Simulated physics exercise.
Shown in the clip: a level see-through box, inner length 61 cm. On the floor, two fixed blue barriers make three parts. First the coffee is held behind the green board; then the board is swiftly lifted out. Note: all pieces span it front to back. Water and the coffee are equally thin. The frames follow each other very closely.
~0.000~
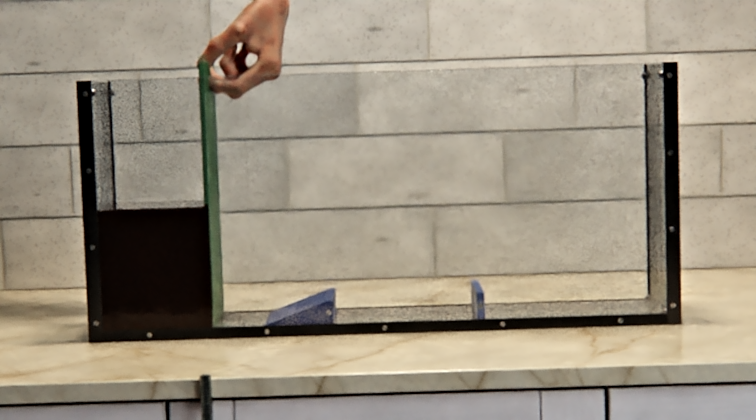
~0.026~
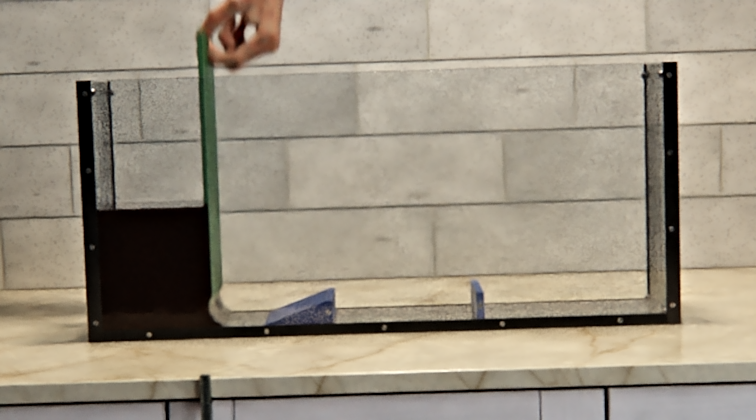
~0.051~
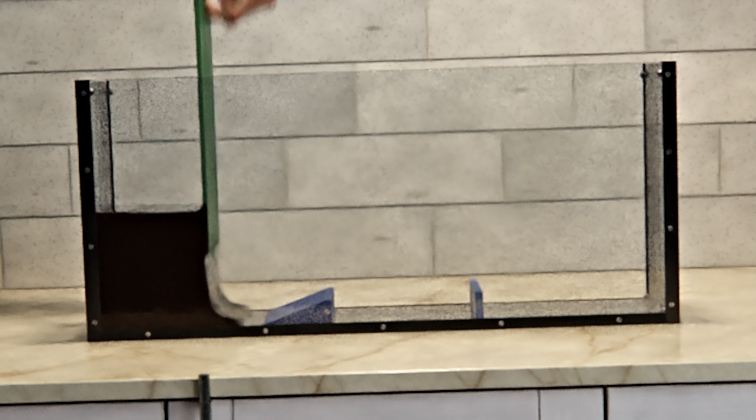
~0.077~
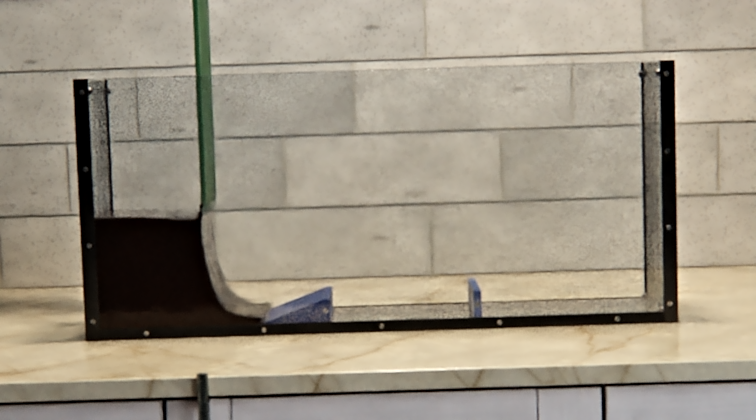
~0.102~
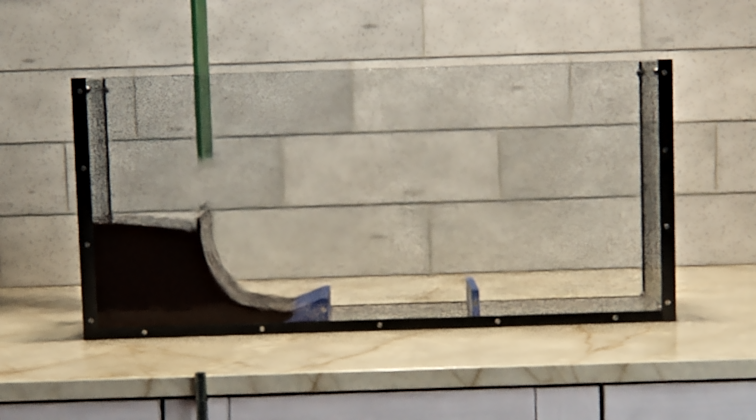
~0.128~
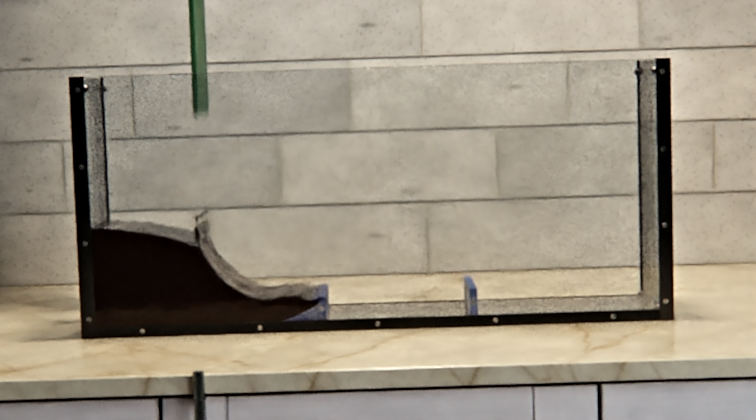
The clip opens with a hand holding a green board upright in a clear box, with dark liquid behind it on the left and two bluish barriers to the right. The hand pulls the board straight up, and the liquid slumps rightward along the floor, its surface sloping down as it climbs the ramped barrier.
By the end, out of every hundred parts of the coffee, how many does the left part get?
Roughly 38 out of 100.
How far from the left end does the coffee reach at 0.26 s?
By then it's made it to close to 38 cm from the left end.
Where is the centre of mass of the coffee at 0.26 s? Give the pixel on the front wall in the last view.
Centre of mass (last view): Approx. (230, 294).
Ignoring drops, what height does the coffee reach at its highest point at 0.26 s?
Roughly 6.0 cm up.
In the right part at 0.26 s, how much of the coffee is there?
Share there: Around 0 %.
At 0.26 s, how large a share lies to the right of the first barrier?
About 20 %.
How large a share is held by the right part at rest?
Something like 34 in a hundred, I'd say.
Then, 0.26 s in, the shares are 79, 21 and 0 per cent from left to right.
Then, 0.44 s in, the shares are 54, 31 and 14 per cent from left to right.
Then, 0.79 s in, the shares are 39, 28 and 33 per cent from left to right.
Finally, the split from left to right is 39, 28 and 34 per cent.
